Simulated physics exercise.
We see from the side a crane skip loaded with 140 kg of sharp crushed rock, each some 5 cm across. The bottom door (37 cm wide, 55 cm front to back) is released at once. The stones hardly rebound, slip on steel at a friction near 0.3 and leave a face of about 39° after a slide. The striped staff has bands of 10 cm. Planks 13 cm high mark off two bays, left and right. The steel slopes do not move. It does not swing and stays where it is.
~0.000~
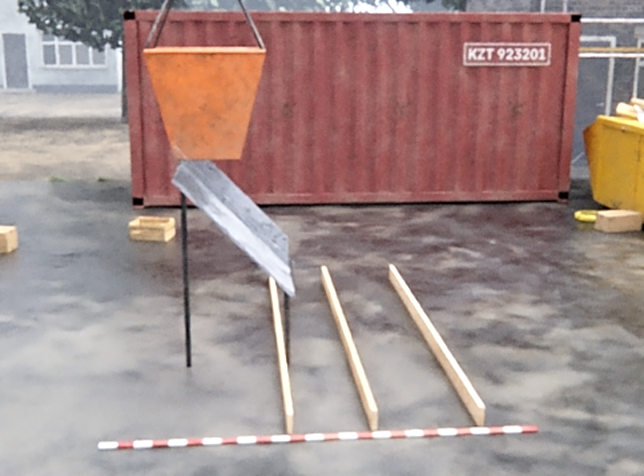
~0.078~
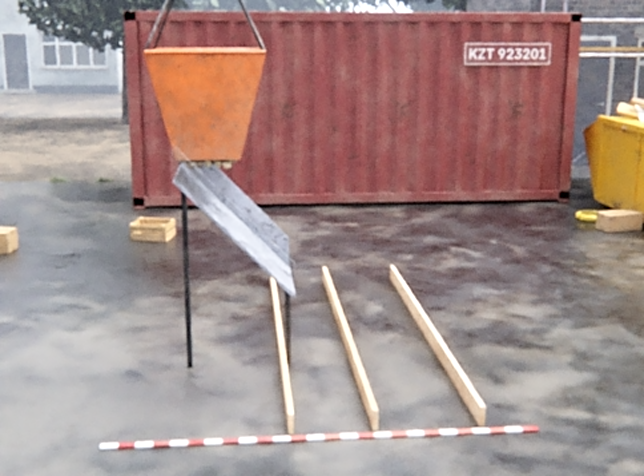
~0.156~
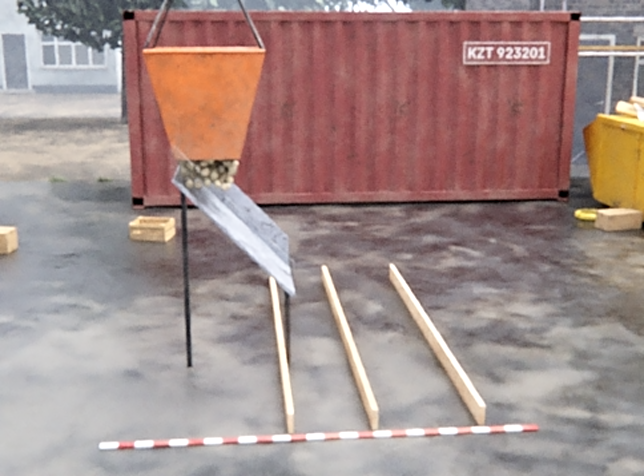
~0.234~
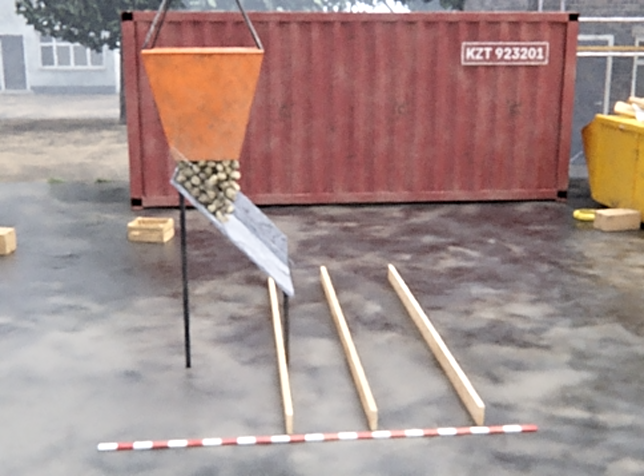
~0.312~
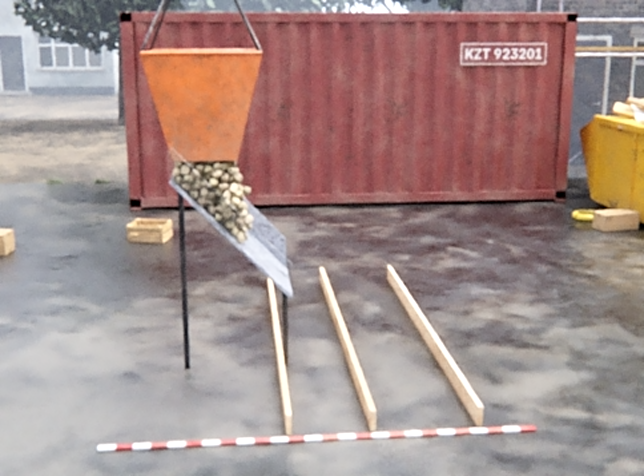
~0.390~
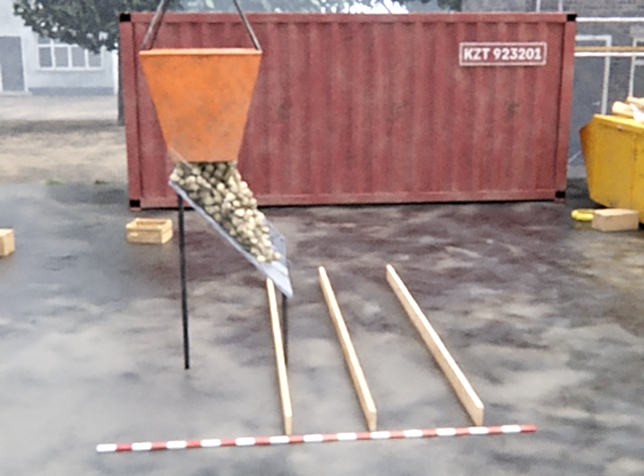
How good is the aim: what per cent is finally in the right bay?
Close to 64 in a hundred.
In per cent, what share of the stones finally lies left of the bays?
About 0 per cent.
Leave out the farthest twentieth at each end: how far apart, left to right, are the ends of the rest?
About 90 cm.
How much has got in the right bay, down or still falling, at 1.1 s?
Some 50 per cent.
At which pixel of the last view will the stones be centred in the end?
Near (382, 382).
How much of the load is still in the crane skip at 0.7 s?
It holds some 0 per cent.
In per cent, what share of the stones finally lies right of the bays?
About 0 per cent.
After 0.7 s, 0 % in the crane skip, 58 % on the steel, 40 % falling or lying in the left bay, 2 % falling or lying in the right bay; the stones farthest right are at (378, 380).
After 1.1 s, 0 % in the crane skip, 0 % on the steel, 51 % falling or lying in the left bay, 49 % falling or lying in the right bay; the stones farthest right are at (453, 387).
After 1.7 s, 0 % in the crane skip, 36 % falling or lying in the left bay, 64 % falling or lying in the right bay; the stones farthest right are at (455, 390).
After 2.6 s, 0 % in the crane skip, 36 % falling or lying in the left bay, 64 % falling or lying in the right bay; the stones farthest right are at (452, 385).
After 4.5 s, 0 % in the crane skip, 36 % in the left bay, 64 % in the right bay; the stones farthest right are at (452, 385).
